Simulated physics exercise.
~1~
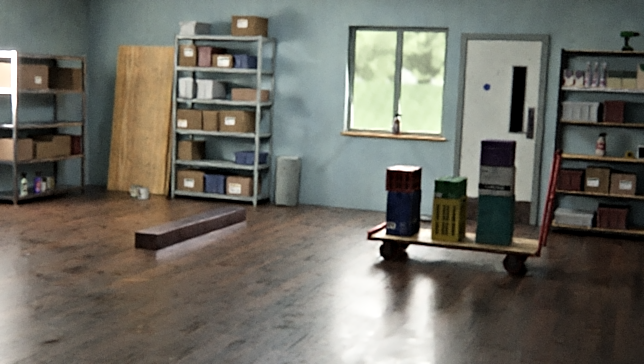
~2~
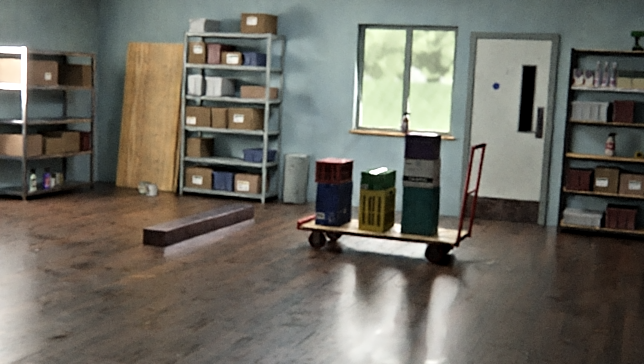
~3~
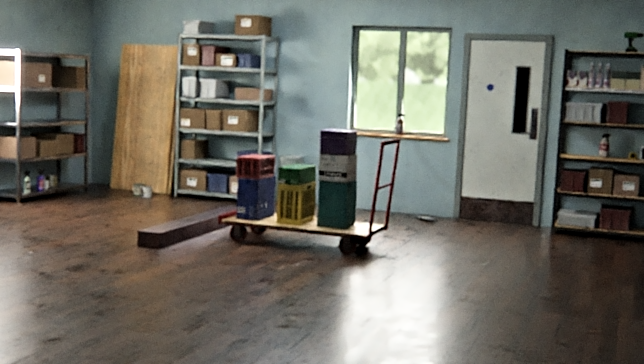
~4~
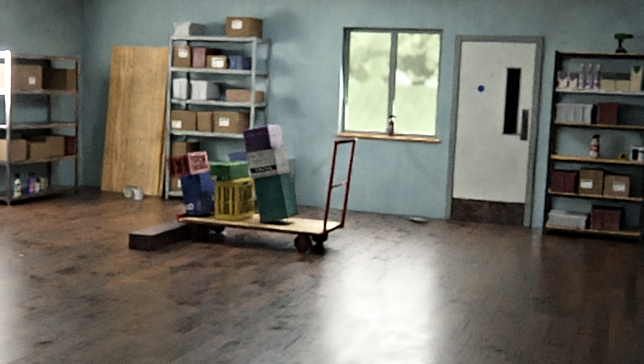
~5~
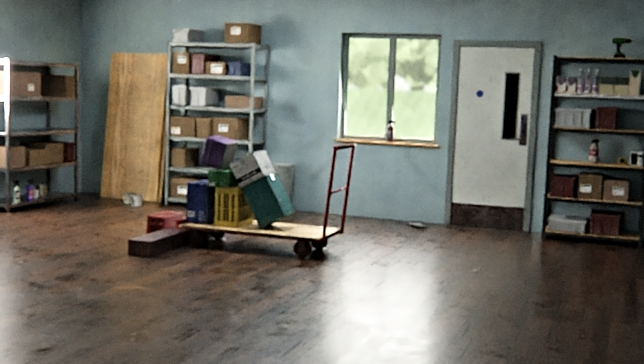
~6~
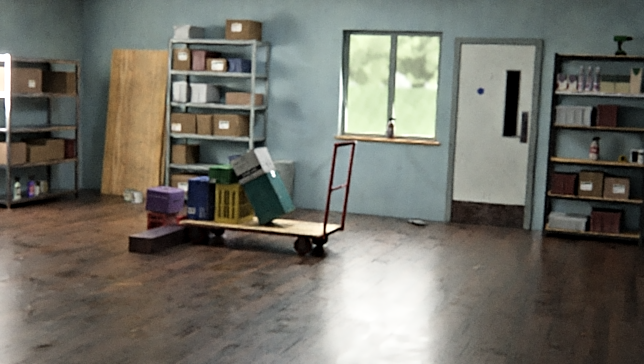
A flat red-handled cart stacked with colourful boxes and crates rolls left across the dark wooden floor of a storeroom, past shelves, a window and a door. It runs up to a low kerb lying on the floor and stops there, staying flat. The stacks pitch forward, with the red crate tipping over the front edge and the teal carton leaning left. The purple toolbox tumbles after the crate. At the end, both rest off the front of the cart by the kerb, while the blue, yellow, green, white and teal pieces remain aboard, the teal one still leaning.
